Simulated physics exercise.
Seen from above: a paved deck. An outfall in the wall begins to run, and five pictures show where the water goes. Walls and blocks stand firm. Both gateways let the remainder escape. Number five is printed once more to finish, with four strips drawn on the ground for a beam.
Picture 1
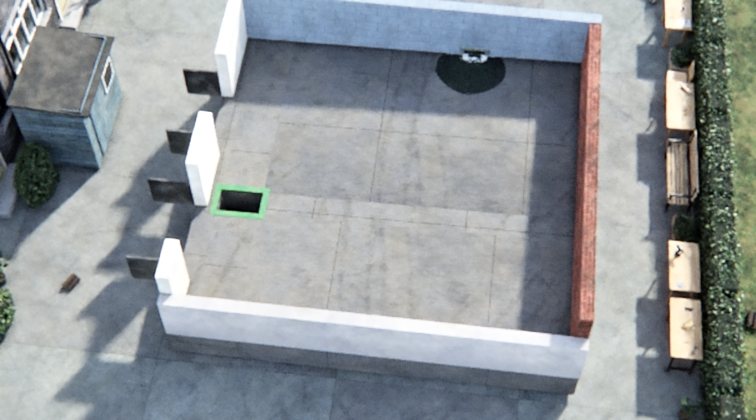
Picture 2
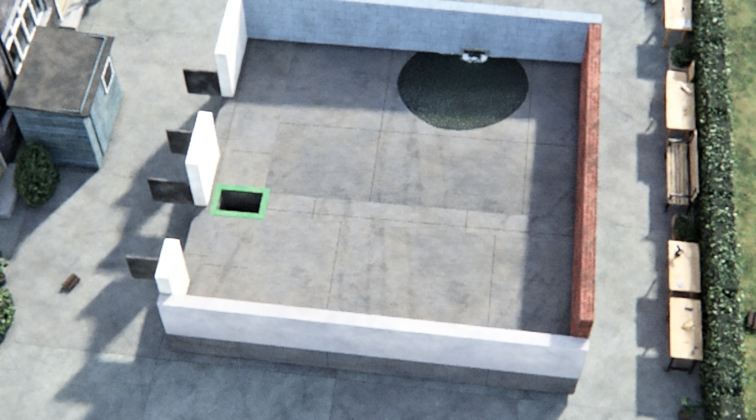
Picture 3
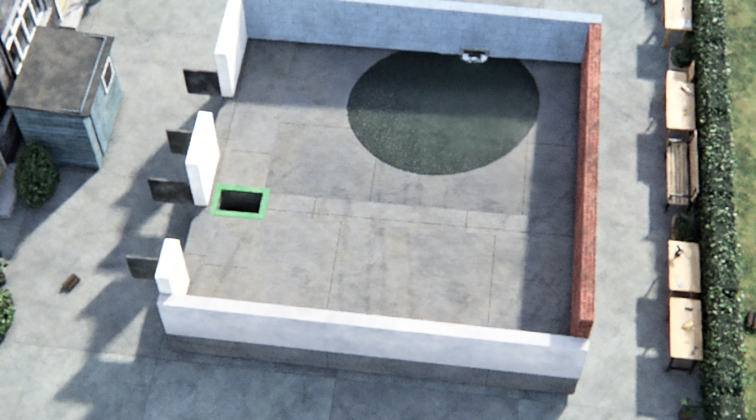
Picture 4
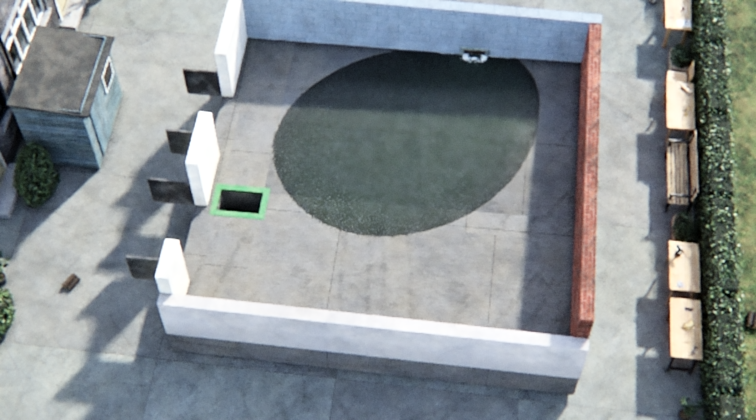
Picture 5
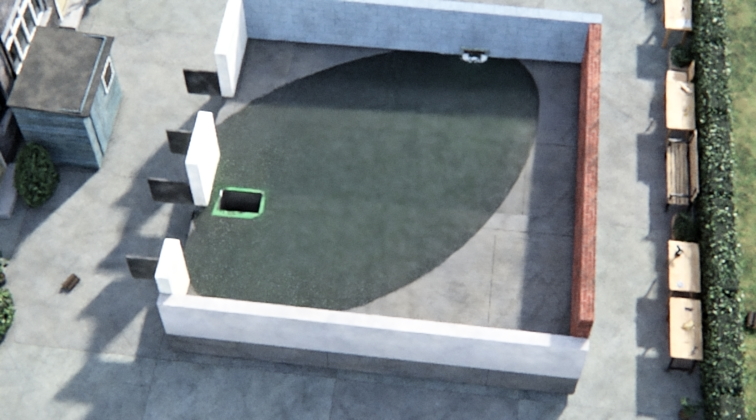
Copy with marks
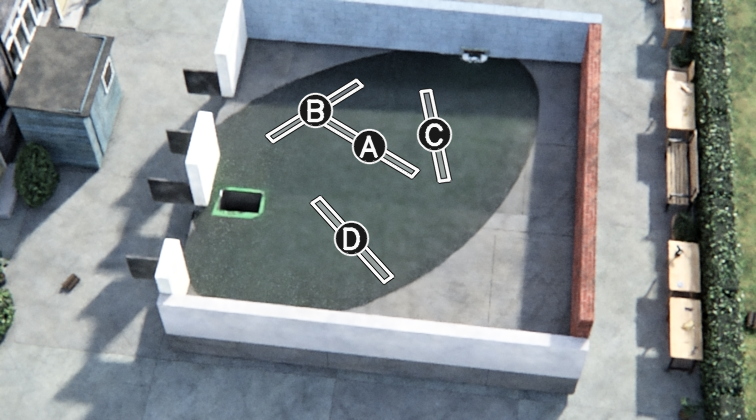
In this clip, seen from above, a dark wet patch spreads from an outlet at the far wall of a walled paved deck, widening toward the lower left until it surrounds the green-edged drain pit and reaches the near wall.
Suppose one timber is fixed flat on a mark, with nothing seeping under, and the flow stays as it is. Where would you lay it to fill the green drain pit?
Take D.
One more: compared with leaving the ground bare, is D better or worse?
Better.
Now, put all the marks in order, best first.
The order is D, B, C, A.
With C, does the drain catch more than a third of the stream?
No.
On the marked copy, A from (324, 119) to (414, 173); B from (270, 138) to (359, 83); C from (425, 91) to (444, 180); D from (316, 200) to (388, 279).
If A is chosen, about 8 % of the stream goes into the green drain pit, about 91 % out by the gates.
If B is chosen, about 29 % of the stream goes into the green drain pit, about 71 % out by the gates.
If C is chosen, about 17 % of the stream goes into the green drain pit, about 83 % out by the gates.
If D is chosen, about 46 % of the stream goes into the green drain pit, about 54 % out by the gates.
